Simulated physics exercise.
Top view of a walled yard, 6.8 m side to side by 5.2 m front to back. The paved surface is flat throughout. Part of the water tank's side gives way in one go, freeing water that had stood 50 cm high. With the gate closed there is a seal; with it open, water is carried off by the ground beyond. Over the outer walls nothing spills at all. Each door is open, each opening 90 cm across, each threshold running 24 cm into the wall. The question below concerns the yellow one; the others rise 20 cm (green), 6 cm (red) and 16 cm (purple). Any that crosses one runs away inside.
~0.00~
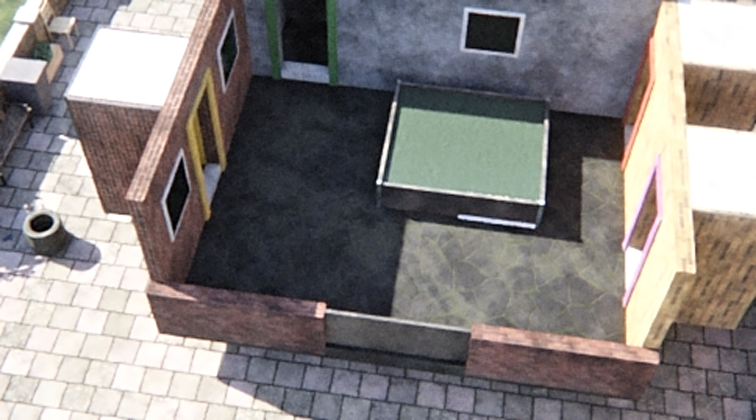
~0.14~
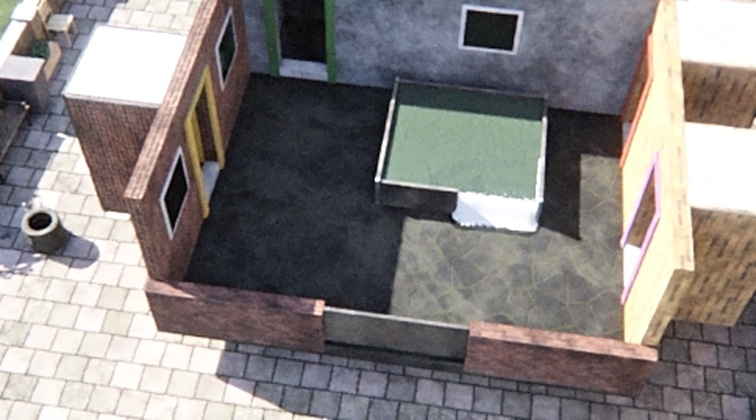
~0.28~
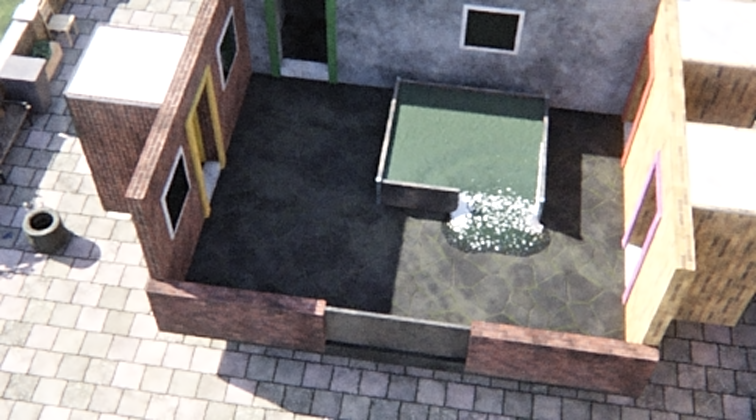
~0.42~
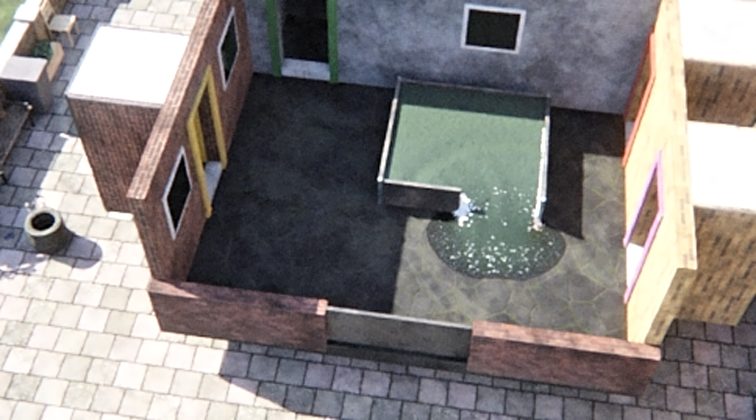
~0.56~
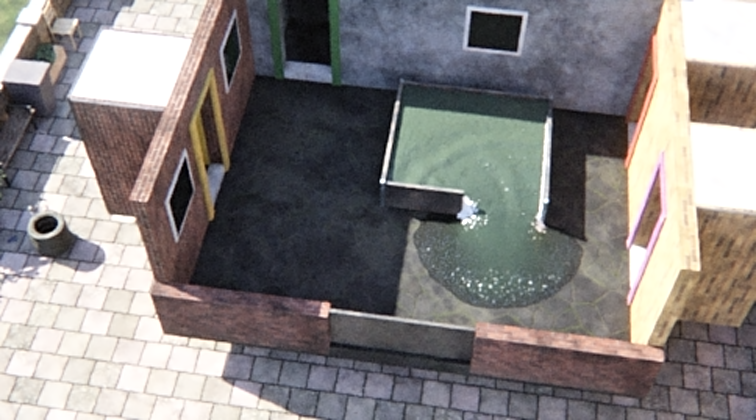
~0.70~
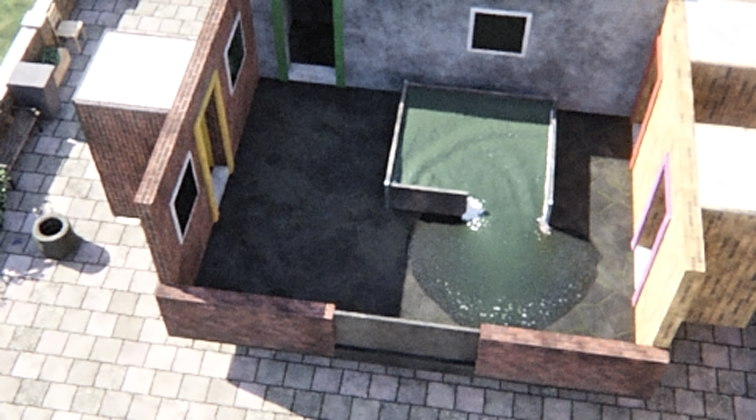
Green water pouring through a gap in the front of a square tank and spreading in a rounded pool across a walled yard's dark floor.
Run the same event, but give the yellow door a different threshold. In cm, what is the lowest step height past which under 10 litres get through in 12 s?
Close to 6.5 cm is just enough.
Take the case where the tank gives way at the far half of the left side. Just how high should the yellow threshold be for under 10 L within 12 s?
Minimum height: Approx. 11.5 cm.
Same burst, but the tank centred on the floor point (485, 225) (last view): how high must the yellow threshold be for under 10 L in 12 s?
7.5 cm, give or take.
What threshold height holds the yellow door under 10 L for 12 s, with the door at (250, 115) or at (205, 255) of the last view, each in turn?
About 8.5 cm, then about 11.5 cm.
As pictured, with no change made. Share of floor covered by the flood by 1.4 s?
Roughly 25 percent.
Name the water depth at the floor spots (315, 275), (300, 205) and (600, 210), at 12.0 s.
In that order: 7, 7 and 9 cm.
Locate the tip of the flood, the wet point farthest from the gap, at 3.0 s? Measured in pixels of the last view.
Lab note: Front tip approx. at (197, 316).
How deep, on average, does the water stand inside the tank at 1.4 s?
I'd put it near 39 cm.
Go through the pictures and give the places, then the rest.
The first frame shows the water tank at (466, 143) is whole and still, 50 cm deep; the yellow door at (207, 152) is dry.
In the second frame, water pours out at (496, 209) and has run 0.3 m, to (461, 225); about 9 cm deep outside, 50 cm at the back.
In the third frame, the front is at (463, 246), 0.7 m from the gap at (497, 210); 0.9 m2 of floor is wet, 50 cm left at the back.
In the fourth frame, water pours out at (498, 210) and has run 1.2 m, to (470, 272); about 7 cm deep outside, 50 cm at the back.
In the fifth frame, the gap is at (501, 212), the front 1.7 m out at (470, 299); the back of the water tank holds 50 cm.
In the sixth frame, the gap is at (505, 213), the front 2.2 m out at a hidden place; the back of the water tank holds 50 cm; the yellow door at (215, 154), 4.7 m from the gap, is still 3.5 m from the nearest water.
After 1.4 s water covers 25 % of the floor, deepest (28 cm) near (526, 232); it has not reached the yellow door.
After 3.0 s water covers 40 % of the floor, deepest (33 cm) near (555, 363); it has not reached the yellow door.
After 12.0 s water covers 95 % of the floor, deepest (12 cm) near (256, 158); 7 cm at the yellow door, 0 litres in over its 17 cm threshold.
At the yellow door as built, the water arrived by 4.3 s and peaked near 9 cm at 6.2 s.
Run again over the same 12 s with other heights there, 26 litres in over 5 cm, 6 litres over 7 cm. The limit of 10 litres is kept from about 6.5 cm up.
